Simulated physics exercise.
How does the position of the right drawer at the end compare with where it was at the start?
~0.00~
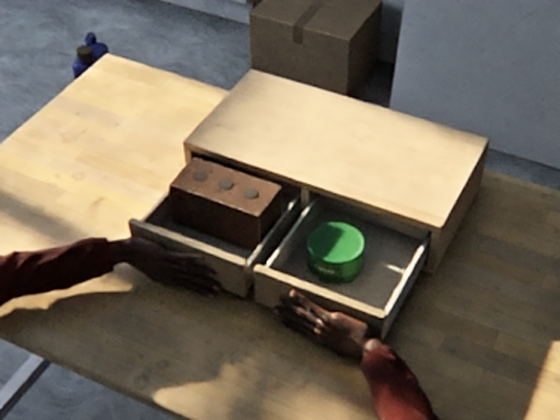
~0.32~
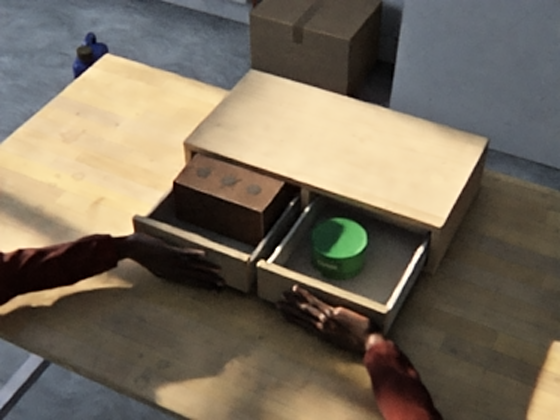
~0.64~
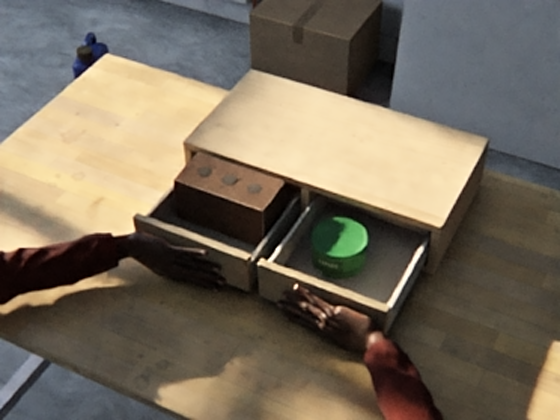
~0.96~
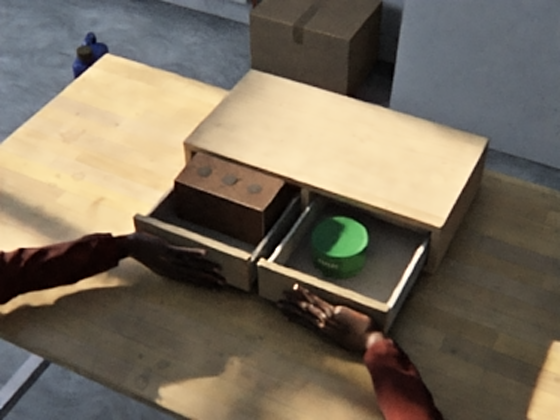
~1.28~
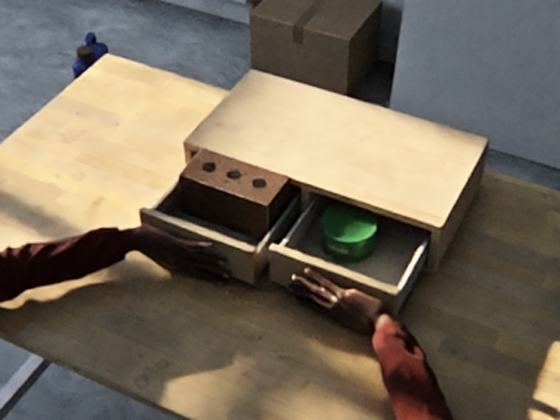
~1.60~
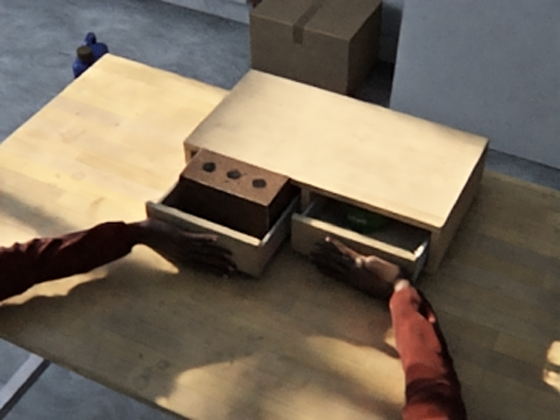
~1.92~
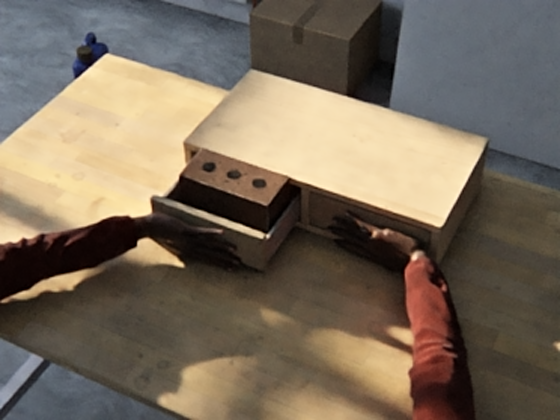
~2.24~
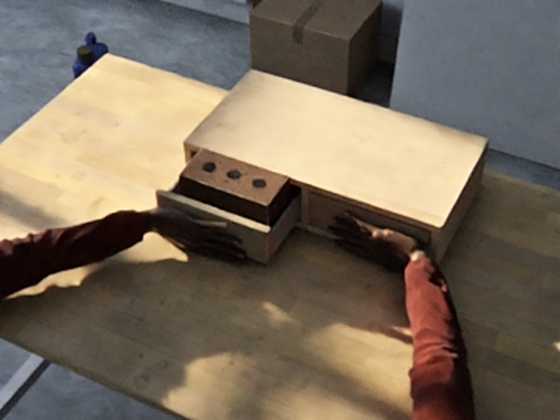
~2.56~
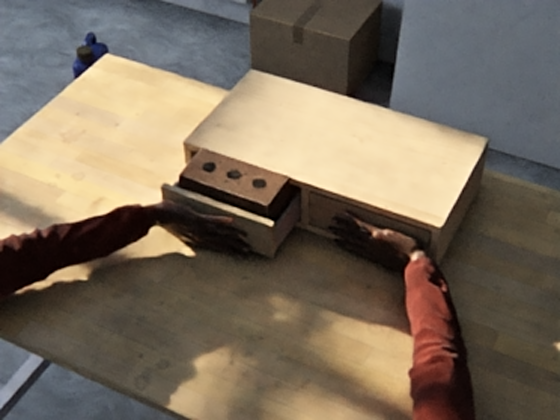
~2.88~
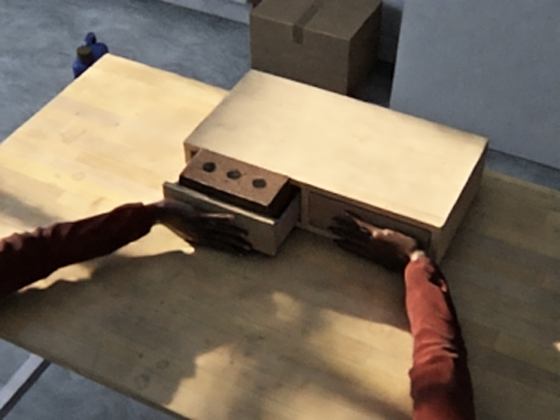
At the start the right drawer was pulled open with the green tub showing, and by the end it had been pushed back into the cabinet and sat shut.
